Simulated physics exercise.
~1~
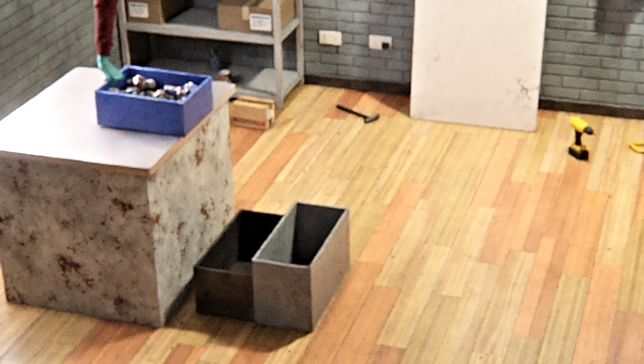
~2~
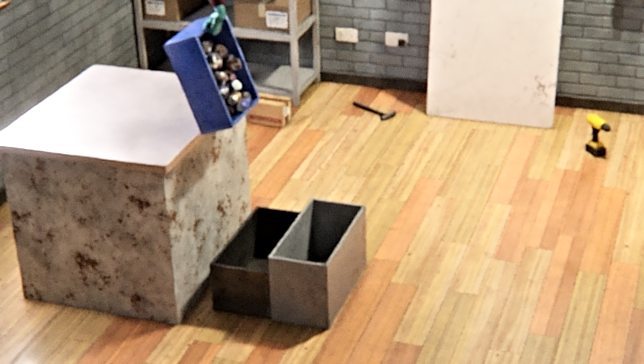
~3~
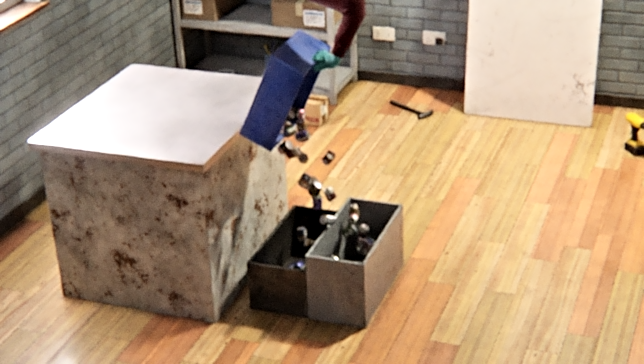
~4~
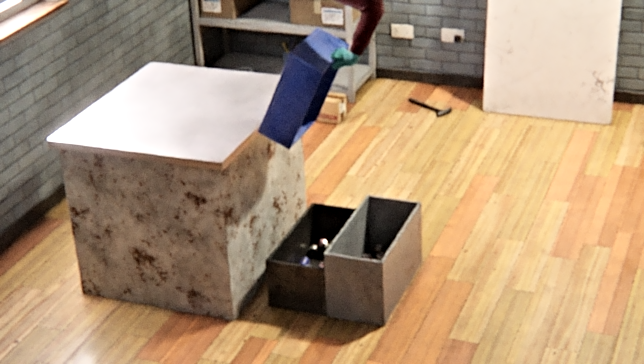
We see a gloved hand lift a blue crate of small cans off a worn bench and tip it over the edge, spilling them into an open black bin and grey tote on the floor, until the crate hangs steeply tilted above the containers, with cans inside both.
